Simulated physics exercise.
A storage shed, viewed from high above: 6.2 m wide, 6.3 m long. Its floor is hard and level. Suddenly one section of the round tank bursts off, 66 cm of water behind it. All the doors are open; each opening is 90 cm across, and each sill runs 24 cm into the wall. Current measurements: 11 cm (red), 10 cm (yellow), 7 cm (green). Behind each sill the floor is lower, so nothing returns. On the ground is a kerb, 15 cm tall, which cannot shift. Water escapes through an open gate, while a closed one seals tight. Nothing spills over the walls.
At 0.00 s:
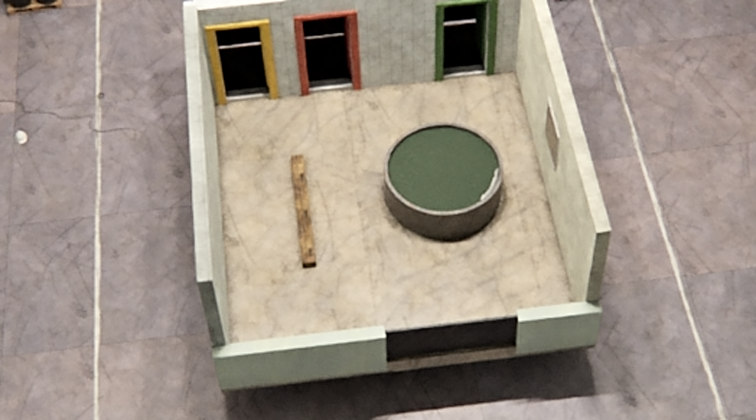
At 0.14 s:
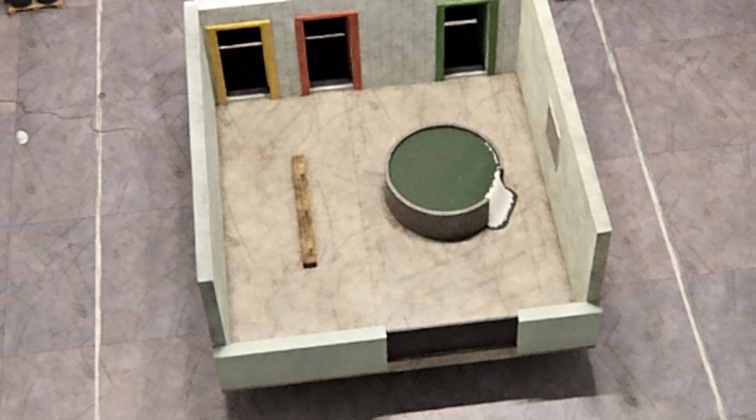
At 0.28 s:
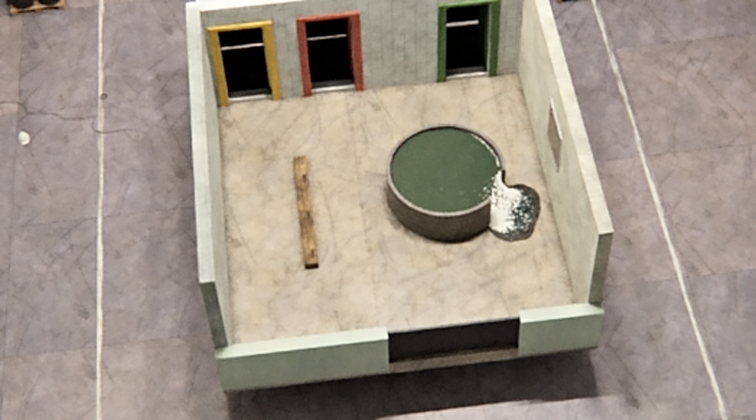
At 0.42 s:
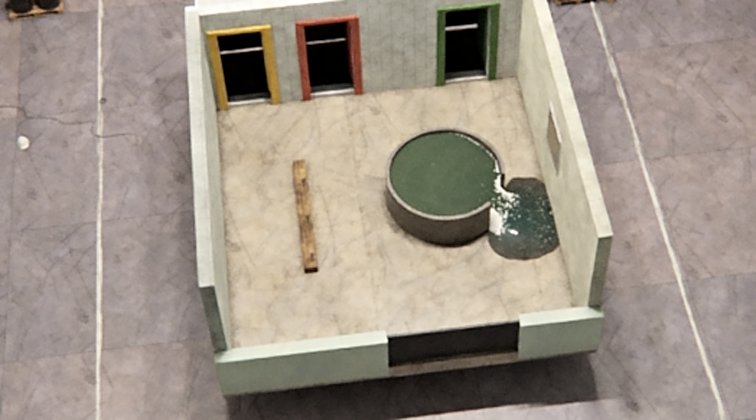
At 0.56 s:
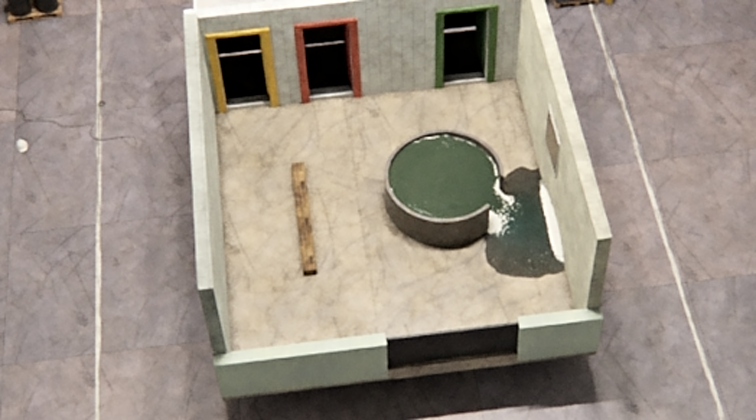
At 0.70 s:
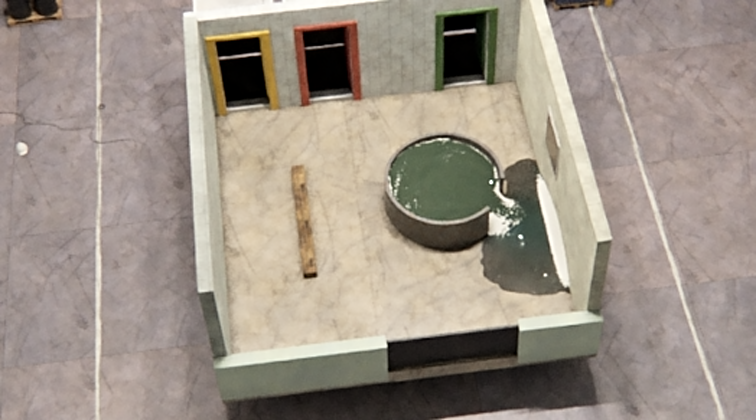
Green water bursting from the right side of a round tank, spreading across the pale floor and reaching the right-hand wall.
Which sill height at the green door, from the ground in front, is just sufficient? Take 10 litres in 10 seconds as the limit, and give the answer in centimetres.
Just about 9 cm.
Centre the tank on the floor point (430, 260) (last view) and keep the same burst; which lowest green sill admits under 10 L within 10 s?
Then about 9.0 centimetres at the least.
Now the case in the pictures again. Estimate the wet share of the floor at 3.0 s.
40 %.
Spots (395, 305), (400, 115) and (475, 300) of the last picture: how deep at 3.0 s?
3, 1 and 3 cm, respectively.
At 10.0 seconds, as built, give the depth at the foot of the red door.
It comes to about 11.0 centimetres deep.
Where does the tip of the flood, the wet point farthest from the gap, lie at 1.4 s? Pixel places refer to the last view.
Lab note: Front tip approx. at (579, 337).
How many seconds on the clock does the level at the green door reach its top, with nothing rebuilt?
The depth peaks at about 2.8 seconds.
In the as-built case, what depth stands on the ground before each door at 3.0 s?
In cm: Red 0, yellow 0, green 12.
After 1.4 s water covers 15 % of the floor, deepest (44 cm) near (548, 218); it has not reached the green door.
After 3.0 s water covers 40 % of the floor, deepest (30 cm) near (569, 338); 12 cm at the green door, 6 litres in over its 7 cm sill.
After 10.0 s water covers 95 % of the floor, deepest (12 cm) near (273, 155); 4 cm at the green door, 27 litres in over its 7 cm sill.
At the green door as built, the water arrived by 2.3 s and peaked near 13 cm at 2.8 s.
Run again over the same 10 s with other heights there, 27 litres in over 7 cm, 2 litres over 11.5 cm. The limit of 10 litres is kept from about 9 cm up.
